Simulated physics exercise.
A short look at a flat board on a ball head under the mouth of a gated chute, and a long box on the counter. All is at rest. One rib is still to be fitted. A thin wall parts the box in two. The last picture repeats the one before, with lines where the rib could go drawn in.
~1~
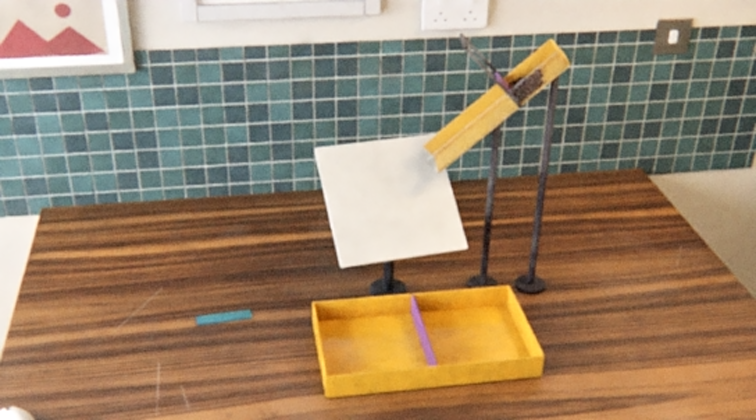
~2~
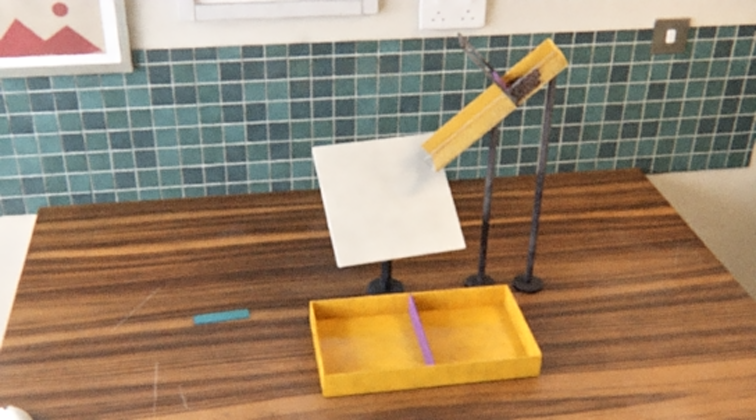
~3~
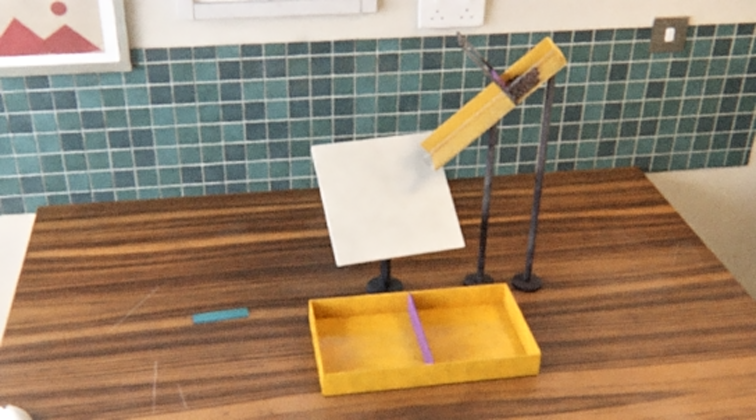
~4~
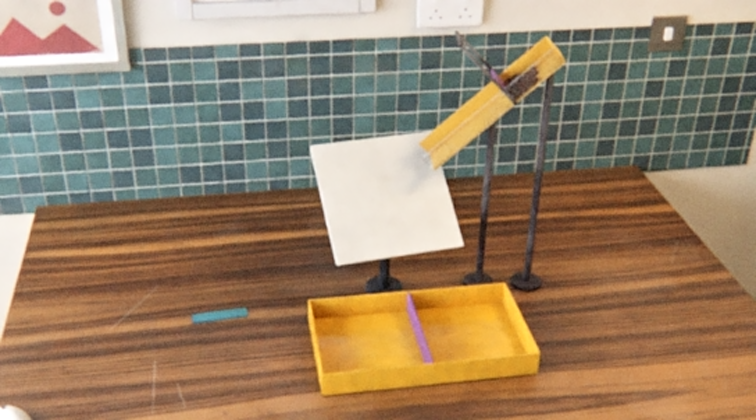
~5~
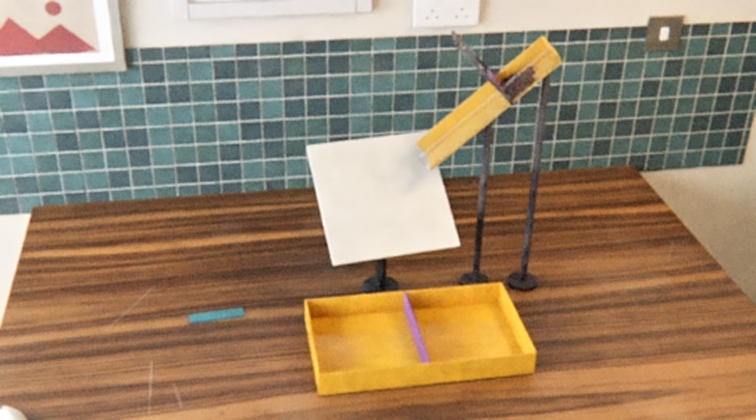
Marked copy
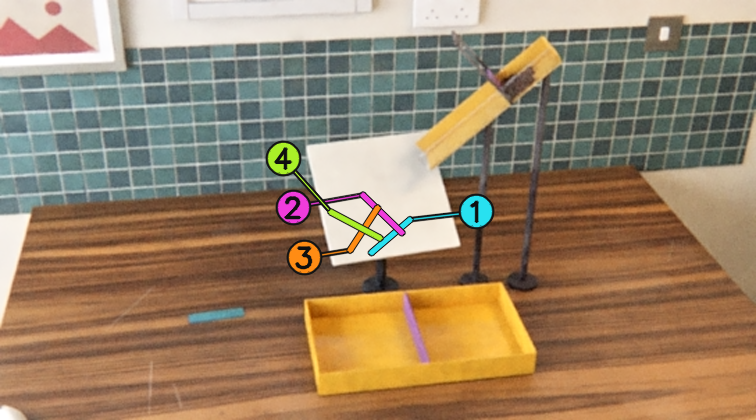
In the video, a white board stands tilted beneath a yellow chute holding small dark pieces, behind a yellow box split by a purple divider on a wooden counter. Nothing in the setup moves; only the view shifts very slightly.
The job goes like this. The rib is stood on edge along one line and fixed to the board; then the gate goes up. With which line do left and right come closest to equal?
Line 4.
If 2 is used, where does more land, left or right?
More lands on the right.
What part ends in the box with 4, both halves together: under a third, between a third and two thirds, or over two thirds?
Over two thirds.
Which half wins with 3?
The left half.
On the marked copy, line 1 from (410, 219) to (371, 252); line 2 from (362, 194) to (401, 232); line 3 from (377, 207) to (350, 250); line 4 from (330, 212) to (380, 238).
For line 1, of what is caught, all but a few in the left half, a small share in the right.
For line 2, of what is caught, a small share in the left half, all but a few in the right.
For line 3, of what is caught, the bulk in the left half, a small share in the right.
For line 4, of what is caught, close to half in the left half, close to half in the right.
